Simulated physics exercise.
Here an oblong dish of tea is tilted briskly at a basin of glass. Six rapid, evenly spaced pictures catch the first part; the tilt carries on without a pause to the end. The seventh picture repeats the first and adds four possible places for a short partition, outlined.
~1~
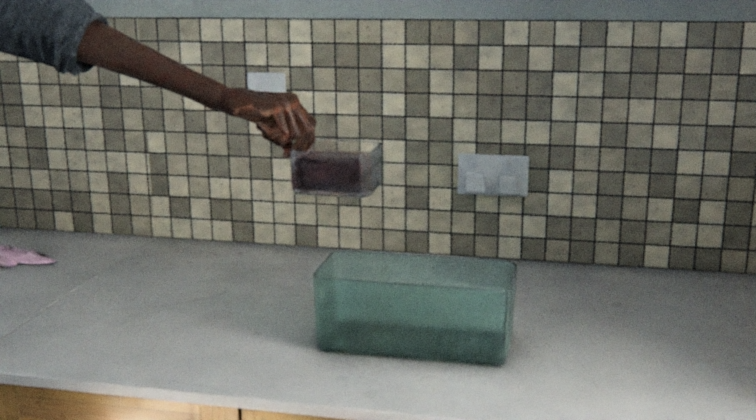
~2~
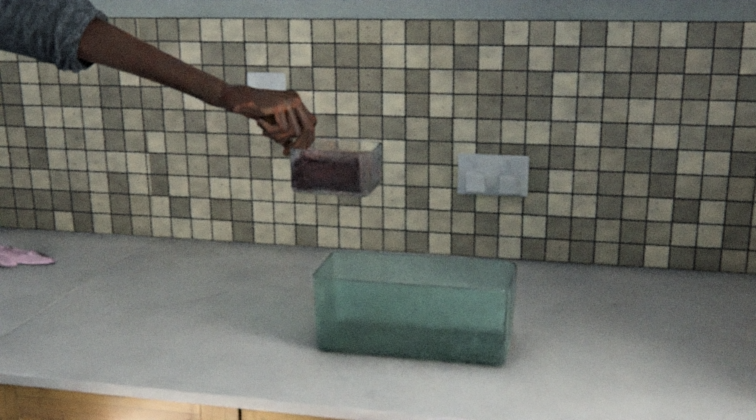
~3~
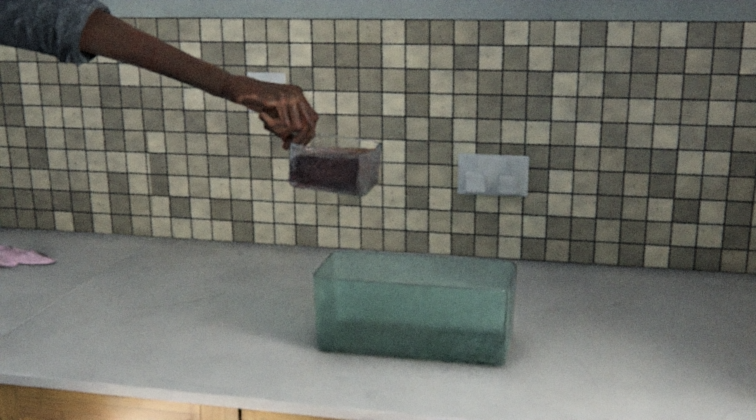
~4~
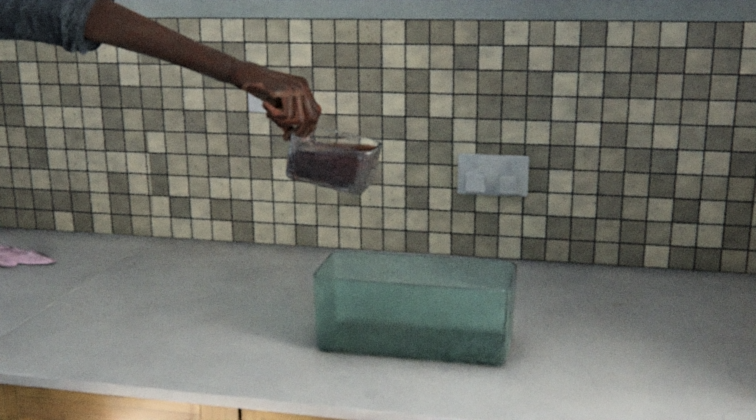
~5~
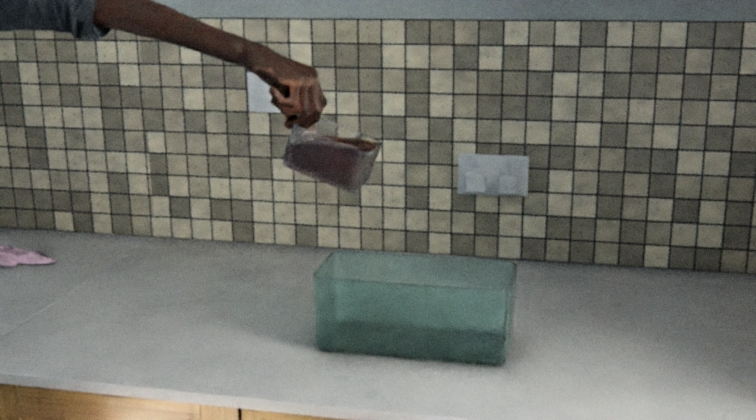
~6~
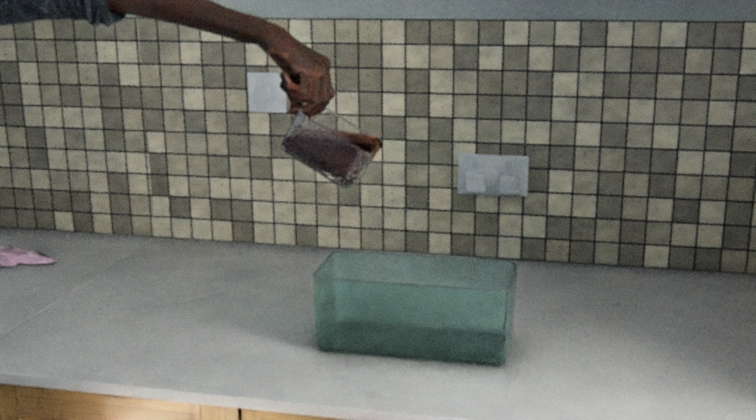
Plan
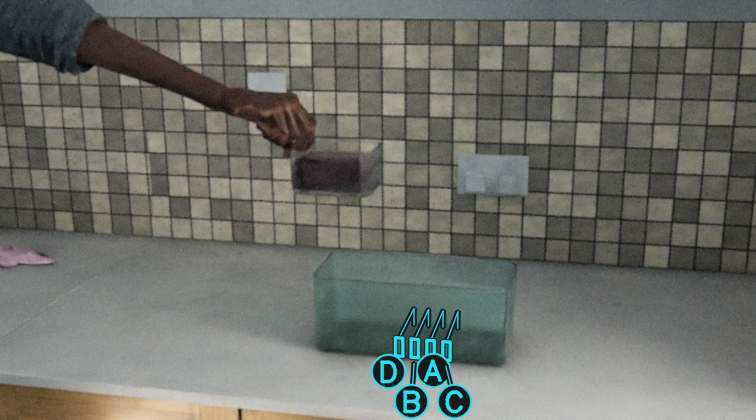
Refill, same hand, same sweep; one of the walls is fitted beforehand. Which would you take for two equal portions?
I would pick slot C.
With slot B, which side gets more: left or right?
The right one.
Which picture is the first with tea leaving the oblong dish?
In picture 6.
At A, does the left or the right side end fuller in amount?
More ends on the right.
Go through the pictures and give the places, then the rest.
Upright, lip at (375, 147); basin from (318, 348) to (507, 365); nothing has left yet, in the first frame.
Upright, lip at (375, 147); nothing has left yet, in the second frame.
Tipped about 5°, lip at (375, 147); nothing has left yet, in the third frame.
Tipped about 11°, lip at (375, 147); nothing has left yet, in the fourth frame.
Tipped about 20°, lip at (375, 147); nothing has left yet, in the fifth frame.
Tipped about 30°, lip at (375, 147); tea is over the lip, down to (375, 147), in the sixth frame.
In cyan, A at (429, 364); B at (414, 363); C at (445, 365); D at (398, 361).
With A, about 29 % ends left of the wall and 68 % right of it; 3 % is lost outside.
With B, about 19 % ends left of the wall and 78 % right of it; 3 % is lost outside.
With C, about 48 % ends left of the wall and 49 % right of it; 4 % is lost outside.
With D, about 13 % ends left of the wall and 84 % right of it; 3 % is lost outside.
